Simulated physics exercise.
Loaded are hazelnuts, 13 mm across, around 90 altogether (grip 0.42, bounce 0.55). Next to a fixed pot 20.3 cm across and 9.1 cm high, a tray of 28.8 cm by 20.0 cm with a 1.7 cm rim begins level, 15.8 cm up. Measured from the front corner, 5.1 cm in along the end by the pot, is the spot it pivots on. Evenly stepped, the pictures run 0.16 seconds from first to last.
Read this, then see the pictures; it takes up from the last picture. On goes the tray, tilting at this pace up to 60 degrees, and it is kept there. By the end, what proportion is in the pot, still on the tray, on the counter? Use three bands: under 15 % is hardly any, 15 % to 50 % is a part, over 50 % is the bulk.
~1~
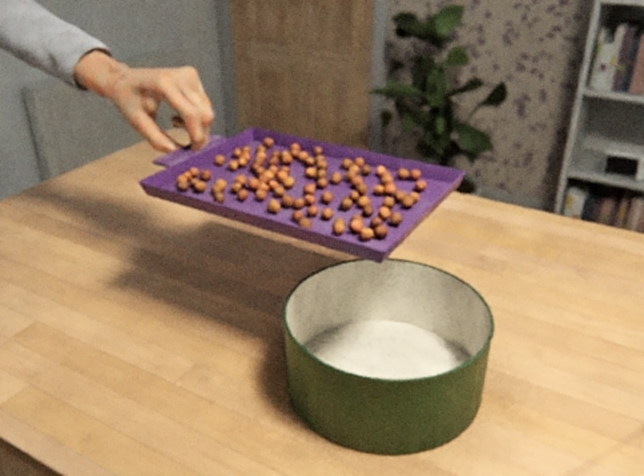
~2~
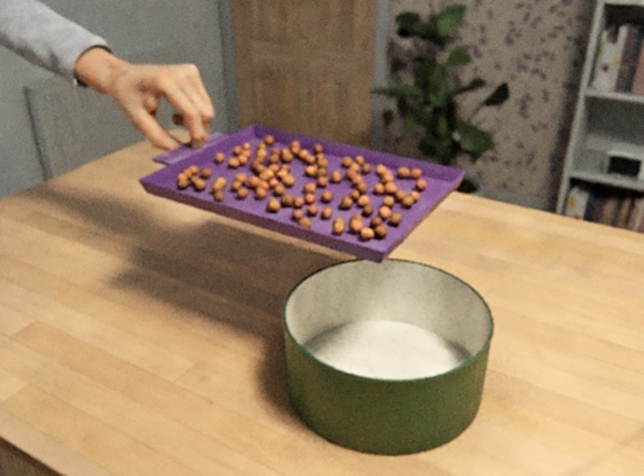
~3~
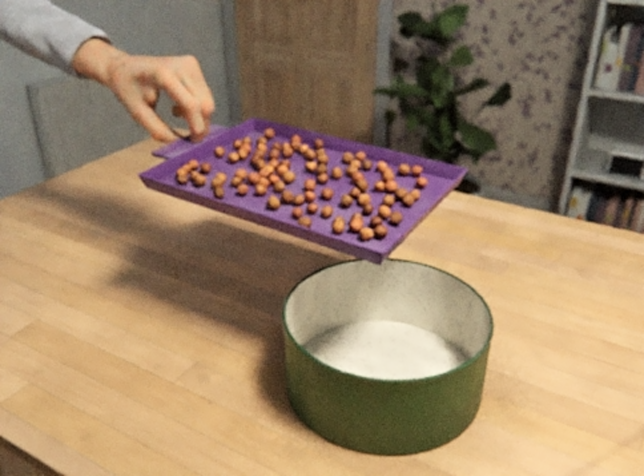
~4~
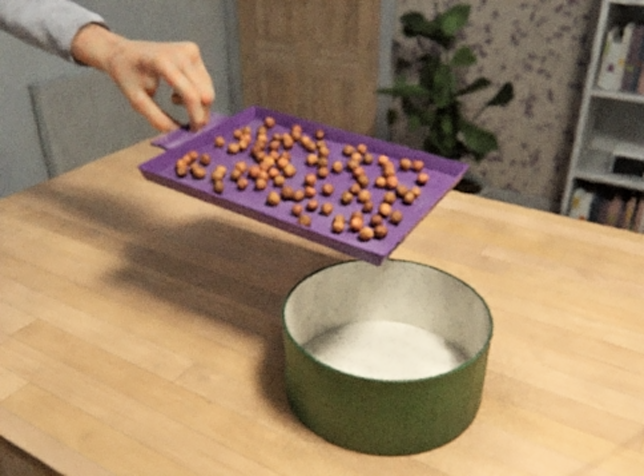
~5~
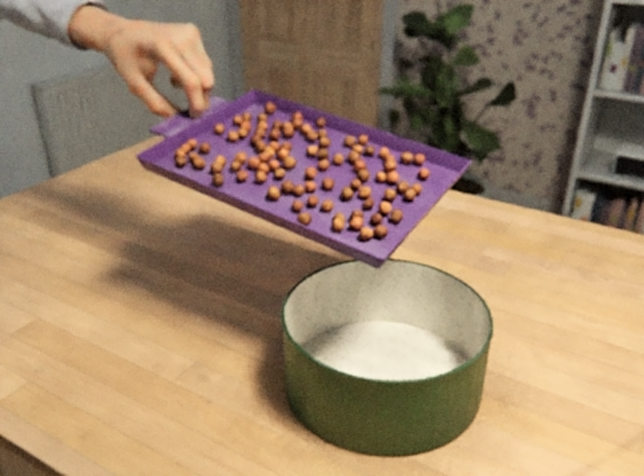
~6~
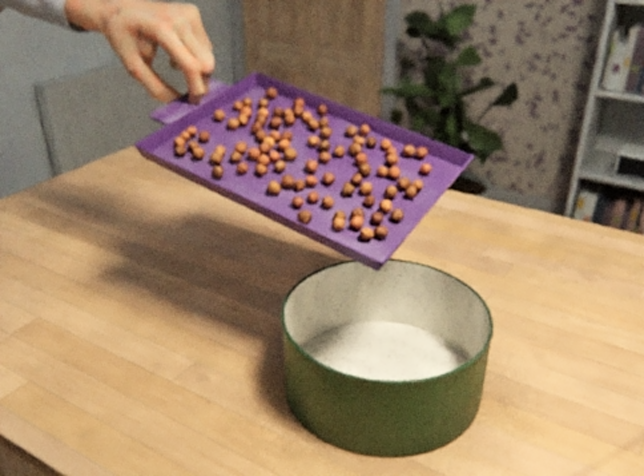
Shares - pot: The bulk; left on the tray: A part; counter: Hardly any.
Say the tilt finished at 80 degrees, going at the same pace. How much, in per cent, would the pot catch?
I'd expect some 100 per cent in the pot.
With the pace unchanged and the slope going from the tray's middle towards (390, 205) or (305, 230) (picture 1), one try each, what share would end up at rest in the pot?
Approximately 15 percent, then 55 percent.
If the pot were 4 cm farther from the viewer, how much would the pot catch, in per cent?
It would come to roughly 40 percent.
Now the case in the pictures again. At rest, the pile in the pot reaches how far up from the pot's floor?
Measured height: Approx. 2.0 cm.
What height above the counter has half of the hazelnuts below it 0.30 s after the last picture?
Around 22 cm up.
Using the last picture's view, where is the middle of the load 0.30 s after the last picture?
I'd put it close to (335, 181).
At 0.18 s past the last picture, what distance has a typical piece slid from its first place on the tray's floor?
Displacement on the tray: About 2 cm.
Then, 0.18 s after the last picture, tilt 38 degrees; the tray holds 100 %, the pot 0 %.
Then, 0.30 s after the last picture, tilt 54 degrees; the tray holds 100 %, the pot 0 %.
Then, 0.55 s after the last picture, tilt 60 degrees; the tray holds 50 %, the pot 40 %.
In the end, pot 60 %, tray 40 %, counter 0 %.
